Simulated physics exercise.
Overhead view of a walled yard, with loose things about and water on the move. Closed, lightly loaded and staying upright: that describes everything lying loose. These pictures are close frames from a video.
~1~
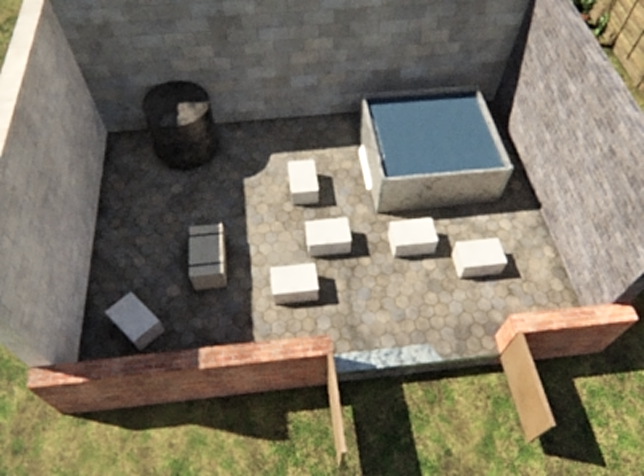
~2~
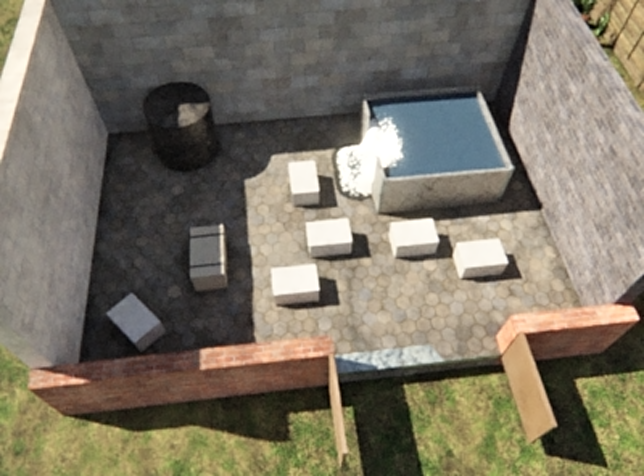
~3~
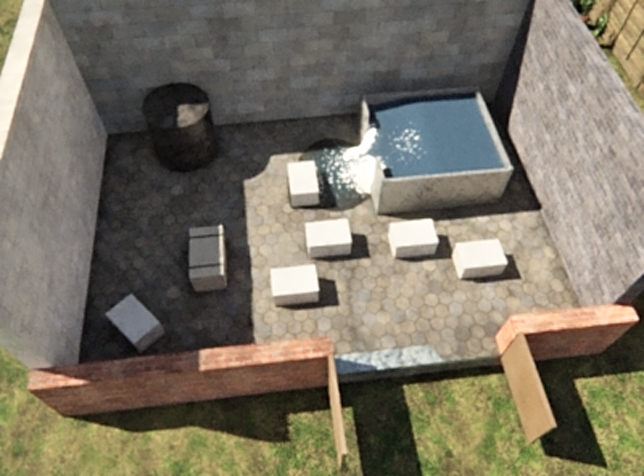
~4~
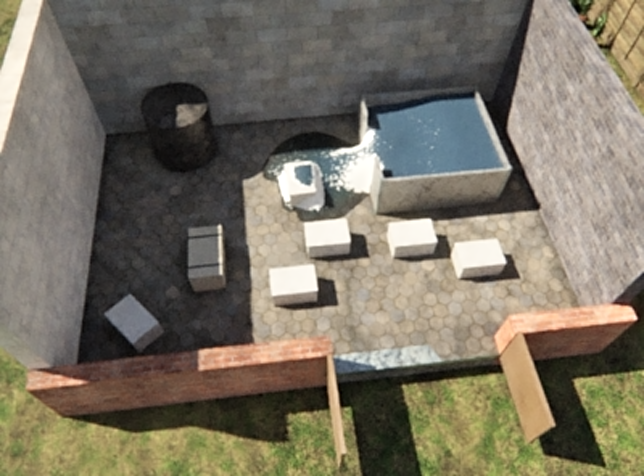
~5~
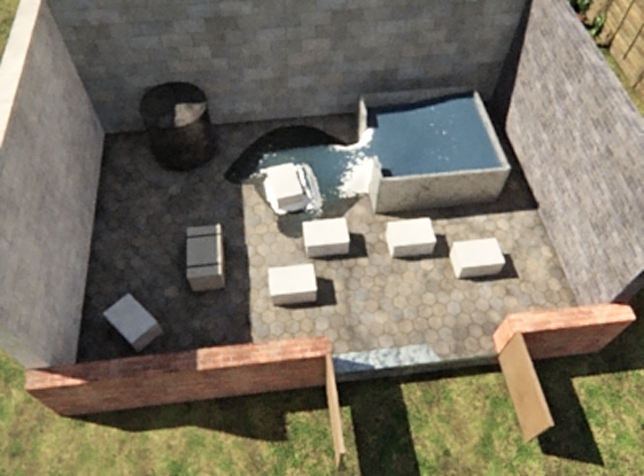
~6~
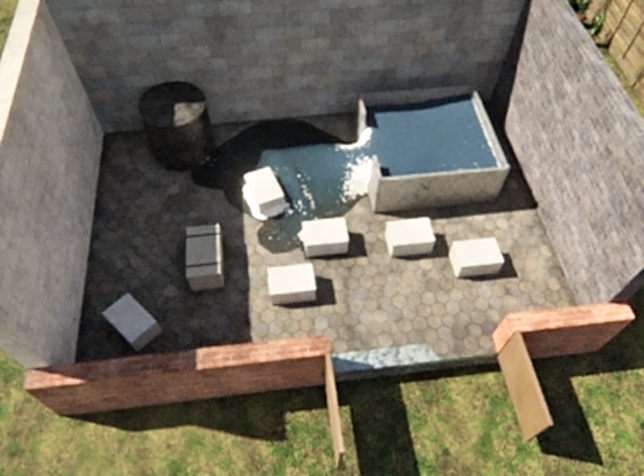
The video shows a walled, paved yard with scattered pale crates and a dark barrel as water pours from the left side of a raised tank, spreads leftward across the paving, and pushes the nearest crate left, turning it slightly.
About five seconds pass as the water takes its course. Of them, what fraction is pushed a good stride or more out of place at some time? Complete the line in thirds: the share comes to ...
The share comes to between one and two thirds.
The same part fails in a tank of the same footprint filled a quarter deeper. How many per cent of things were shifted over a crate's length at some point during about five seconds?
60 per cent or so.
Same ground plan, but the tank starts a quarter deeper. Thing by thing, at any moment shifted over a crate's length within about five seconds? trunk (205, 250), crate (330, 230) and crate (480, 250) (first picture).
Note, in sequence: Past that mark / within that / within that.
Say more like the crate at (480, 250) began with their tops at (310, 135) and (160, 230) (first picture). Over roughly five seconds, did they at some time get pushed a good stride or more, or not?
Well, one then the other: Carried that far, carried that far.
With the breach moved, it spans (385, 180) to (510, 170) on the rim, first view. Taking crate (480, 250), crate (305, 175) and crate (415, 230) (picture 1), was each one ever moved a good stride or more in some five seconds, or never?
Order as asked: Sent that far; not sent that far; sent that far.
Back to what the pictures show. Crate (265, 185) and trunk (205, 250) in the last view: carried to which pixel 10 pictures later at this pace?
(102, 236) and (127, 274).
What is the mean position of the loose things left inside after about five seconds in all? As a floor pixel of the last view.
Somewhere near (299, 288) in the last view.
A moment on, 1 of 7 are well off their spots; 0 afloat.
Next, 2 of 7 are well off their spots; 1 afloat.
Later, 2 of 7 are well off their spots; 3 afloat.
In the end, 3 of 7 are well off their spots, and 3 have been at some point; 3 afloat.
